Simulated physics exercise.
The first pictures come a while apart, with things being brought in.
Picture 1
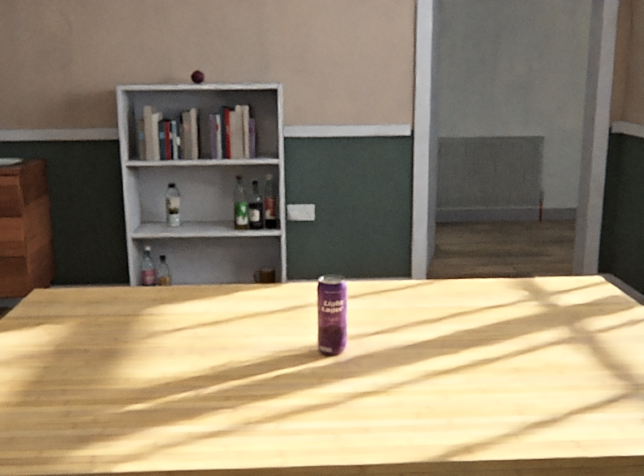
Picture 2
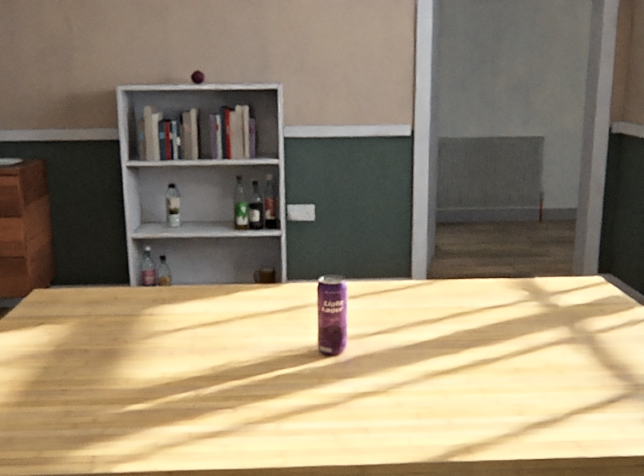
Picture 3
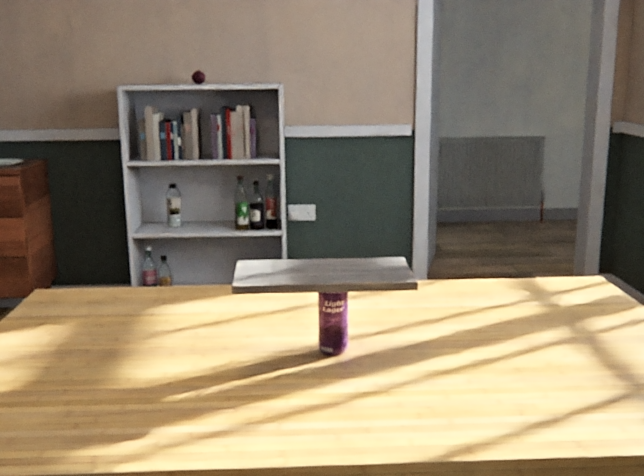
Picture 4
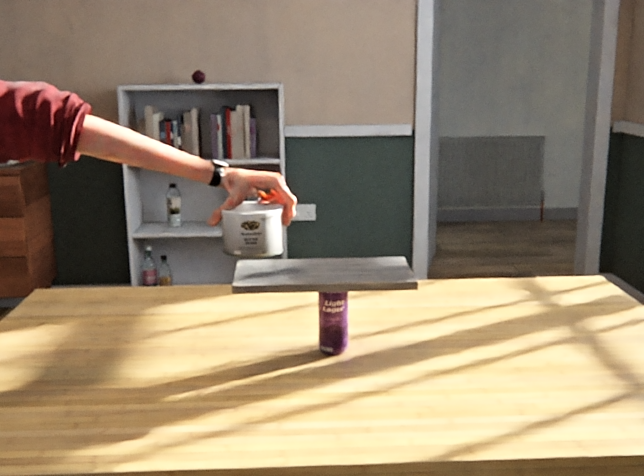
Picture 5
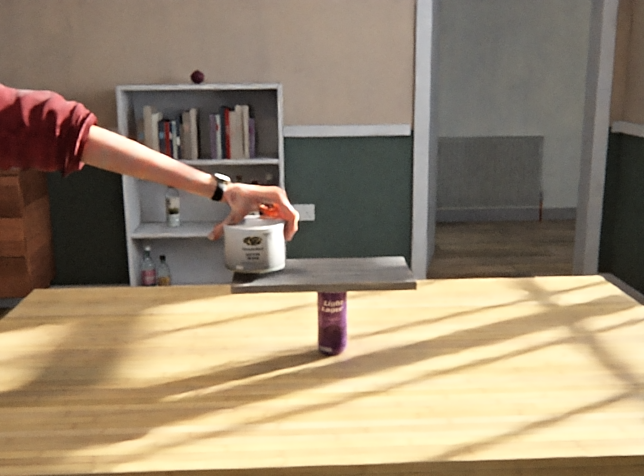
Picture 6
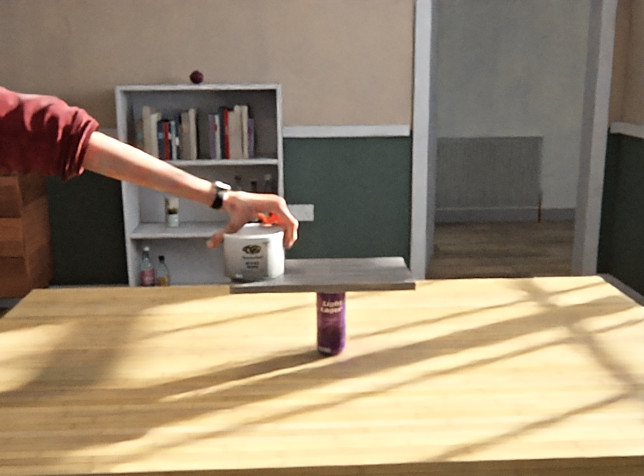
A hand in a red sleeve lowering a white tub onto the left end of a grey board atop a purple can.
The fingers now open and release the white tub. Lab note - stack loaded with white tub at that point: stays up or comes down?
In the end it goes wrong, really.
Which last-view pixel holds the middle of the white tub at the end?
About (211, 330).
Then, 0.30 s past the last view, white tub now fallen; grey board rocked 36° from its first pose.
Then, 0.60 s past the last view, grey board now fallen; purple can rocked 23° from its first pose.
Then, 0.70 s past the last view, purple can rocked 75° from its first pose.
Then, 0.80 s past the last view, purple can now fallen.
Finally, fallen, grey board, purple can and white tub. Final places as the last picture's camera would see them, white tub near (211, 330). The stack loses its balance.
